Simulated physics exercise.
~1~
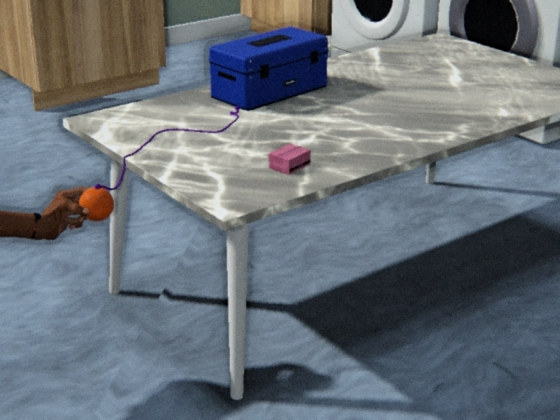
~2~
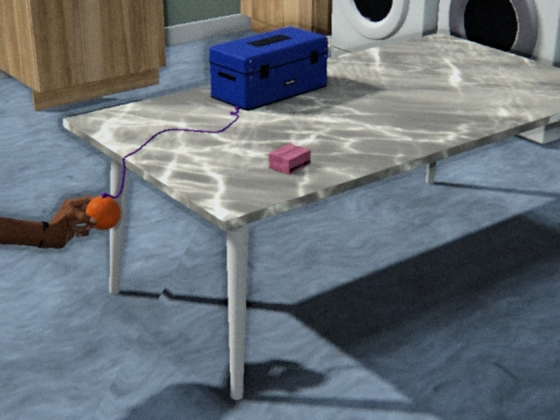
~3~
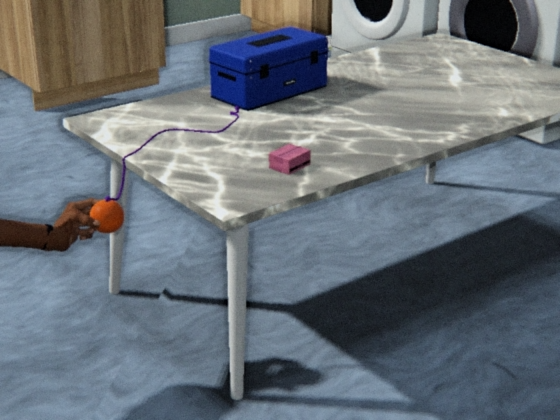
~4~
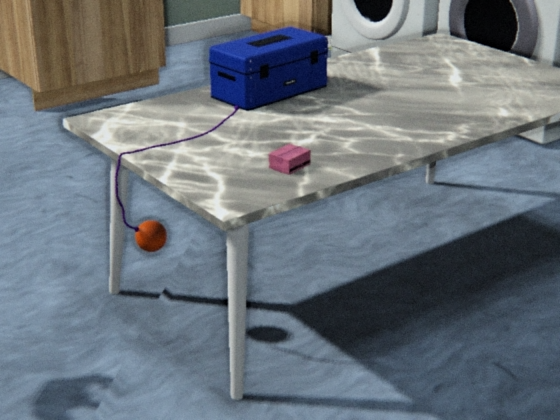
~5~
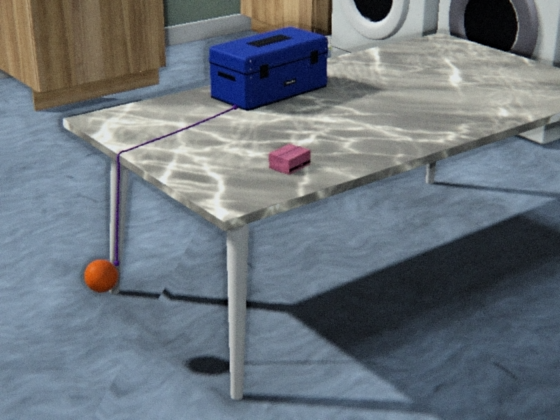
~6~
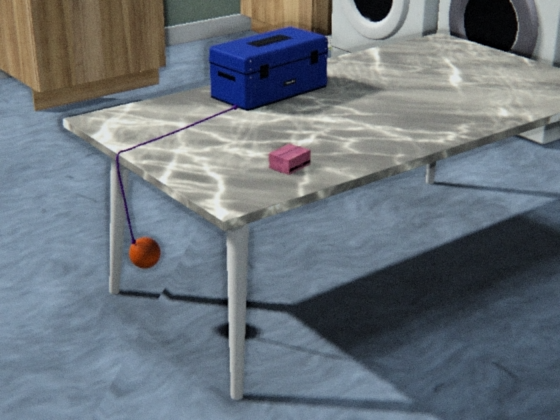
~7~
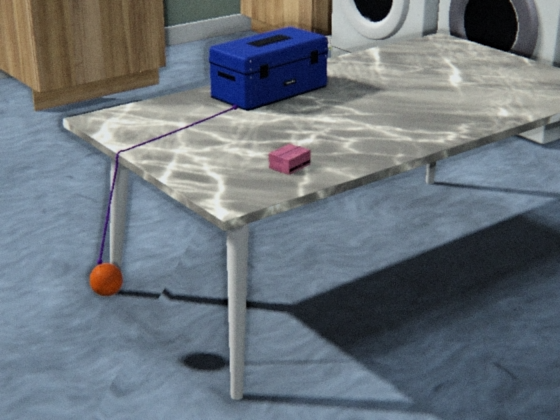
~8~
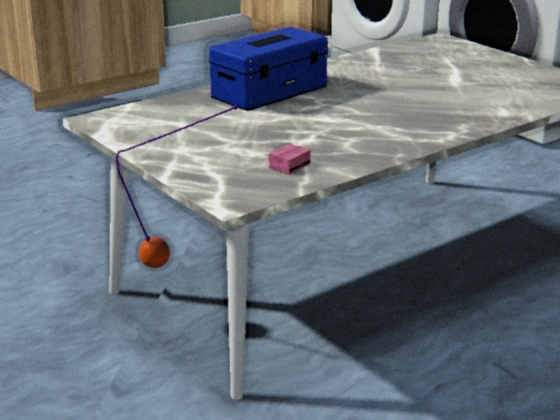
Beside a marbled table, a hand releasing an orange ball tied to a blue toolbox, leaving it swinging above the floor.
